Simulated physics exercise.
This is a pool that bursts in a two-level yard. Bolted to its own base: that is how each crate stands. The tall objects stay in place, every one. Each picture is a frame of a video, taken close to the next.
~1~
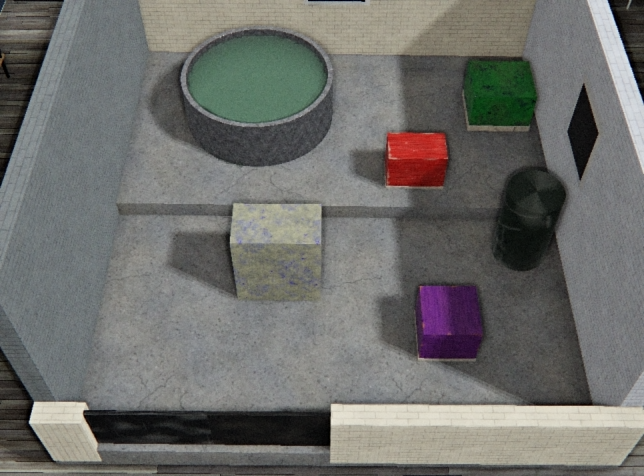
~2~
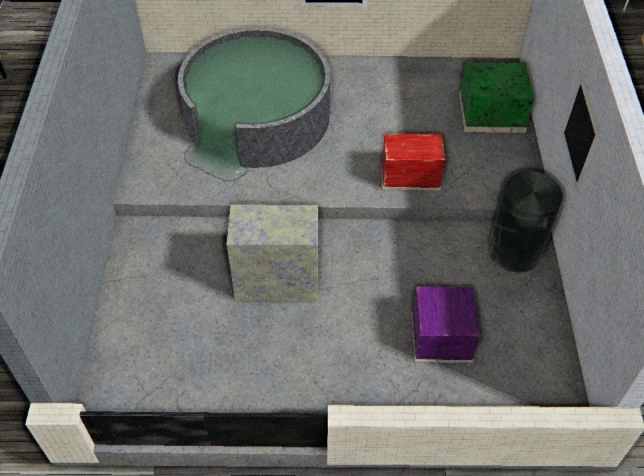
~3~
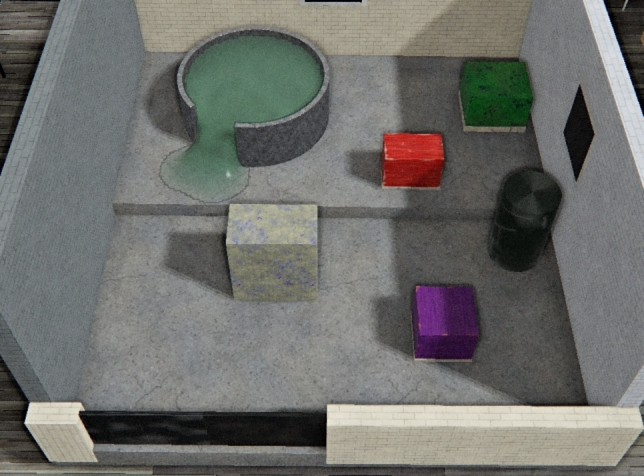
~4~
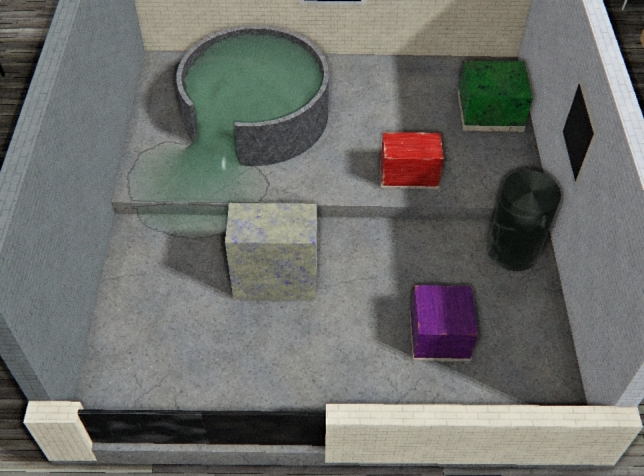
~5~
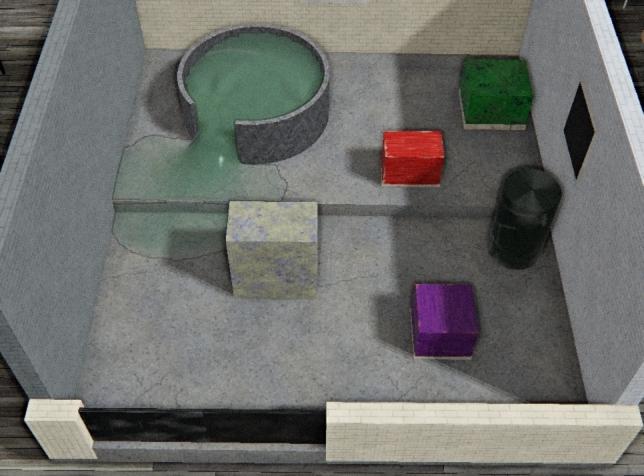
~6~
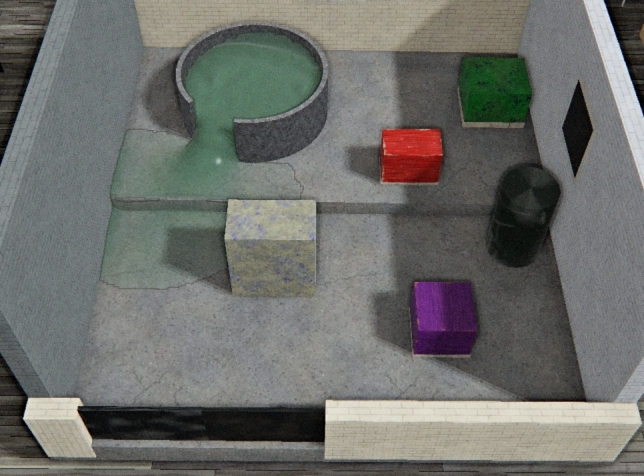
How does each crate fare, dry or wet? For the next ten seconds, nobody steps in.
In the end purple crate: Reached; red crate: Spared; green crate: Spared.
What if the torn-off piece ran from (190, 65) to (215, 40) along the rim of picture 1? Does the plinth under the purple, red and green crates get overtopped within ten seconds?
Then the purple crate gets flooded, the red crate gets flooded and the green crate gets flooded.
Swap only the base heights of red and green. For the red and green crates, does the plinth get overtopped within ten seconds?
The red crate is not reached and the green crate is not reached.
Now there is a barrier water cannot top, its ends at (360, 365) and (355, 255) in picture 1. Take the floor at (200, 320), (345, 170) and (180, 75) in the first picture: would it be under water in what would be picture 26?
Taking the three spots in order: Soaked, spared, soaked.
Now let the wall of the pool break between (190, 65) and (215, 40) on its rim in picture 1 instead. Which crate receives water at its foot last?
My pick is the crate marked purple.
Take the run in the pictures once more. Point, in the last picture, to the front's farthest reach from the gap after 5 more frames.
My guess is roughly (70, 426).
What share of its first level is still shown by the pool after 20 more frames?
It works out to roughly 46 percent.
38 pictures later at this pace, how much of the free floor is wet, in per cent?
I reckon around 70 %.
A moment on, water covers 25 % of the floor; the purple crate not reached, the red crate not reached, the green crate not reached.
Next, water covers 35 % of the floor; the purple crate not reached, the red crate not reached, the green crate not reached.
Then, water covers 55 % of the floor; the purple crate water round its plinth, the red crate not reached, the green crate not reached.
Later, water covers 70 % of the floor; the purple crate water round its plinth, the red crate not reached, the green crate not reached.
In the end, water covers 70 % of the floor; the purple crate was topped, the red crate stayed above the water, the green crate stayed above the water.
